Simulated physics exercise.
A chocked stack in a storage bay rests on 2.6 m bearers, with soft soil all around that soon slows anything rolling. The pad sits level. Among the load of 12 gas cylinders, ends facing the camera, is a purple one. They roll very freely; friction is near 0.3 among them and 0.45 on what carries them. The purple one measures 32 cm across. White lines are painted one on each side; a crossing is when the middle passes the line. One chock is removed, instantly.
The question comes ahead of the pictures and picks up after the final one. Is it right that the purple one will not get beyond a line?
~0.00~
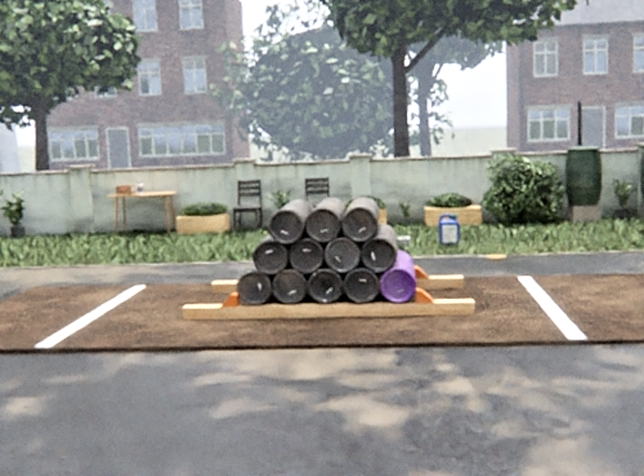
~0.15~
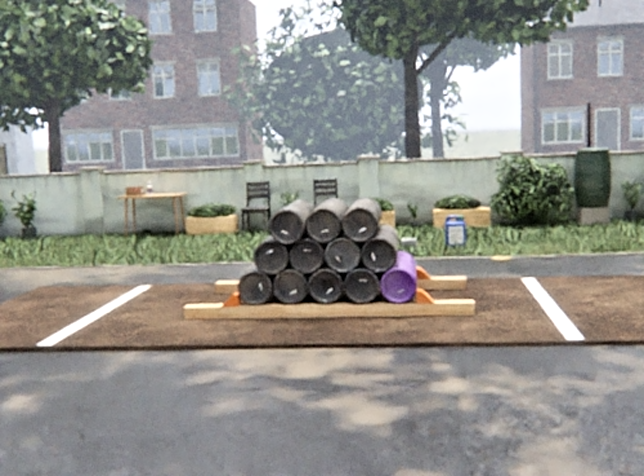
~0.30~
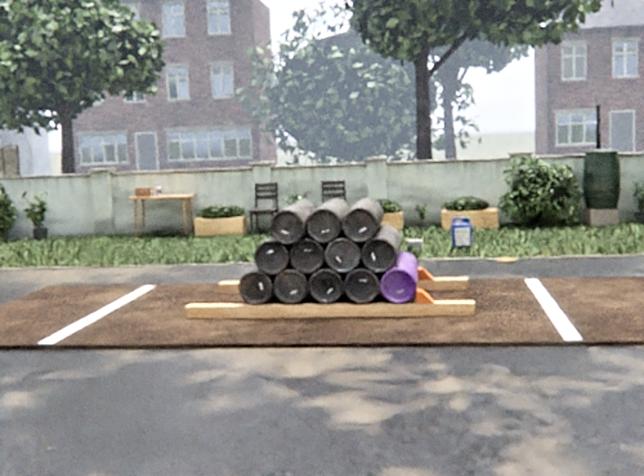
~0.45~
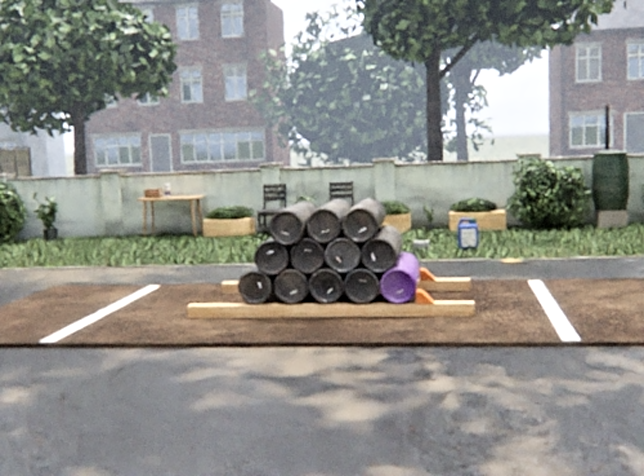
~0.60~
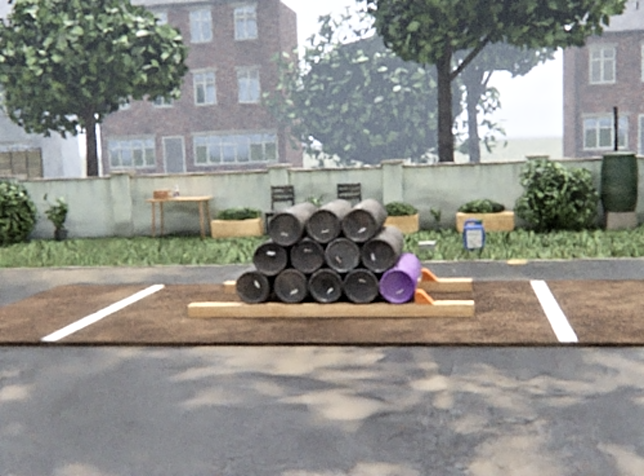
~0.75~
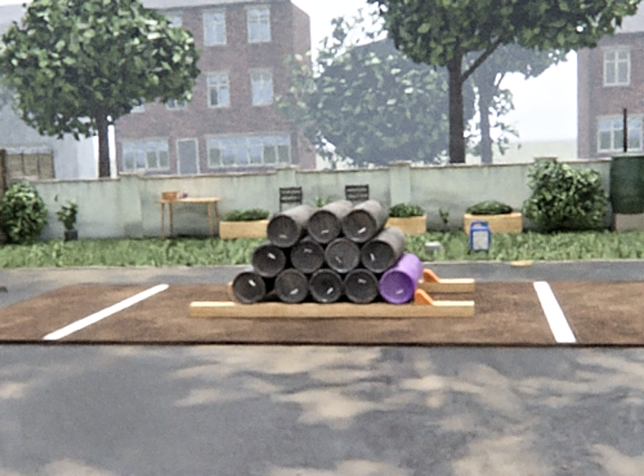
Oh, it stays in.
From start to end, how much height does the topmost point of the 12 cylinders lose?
Some 25 cm lower.
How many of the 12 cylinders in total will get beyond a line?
Count of them: 0.
By 1.1 s, purple is on the bearers, 65 cm from the bearers' right end; 0 of 12 have crossed.
Finally (6.8 s), purple is on the bearers, 65 cm from the bearers' right end; 0 of 12 have crossed.
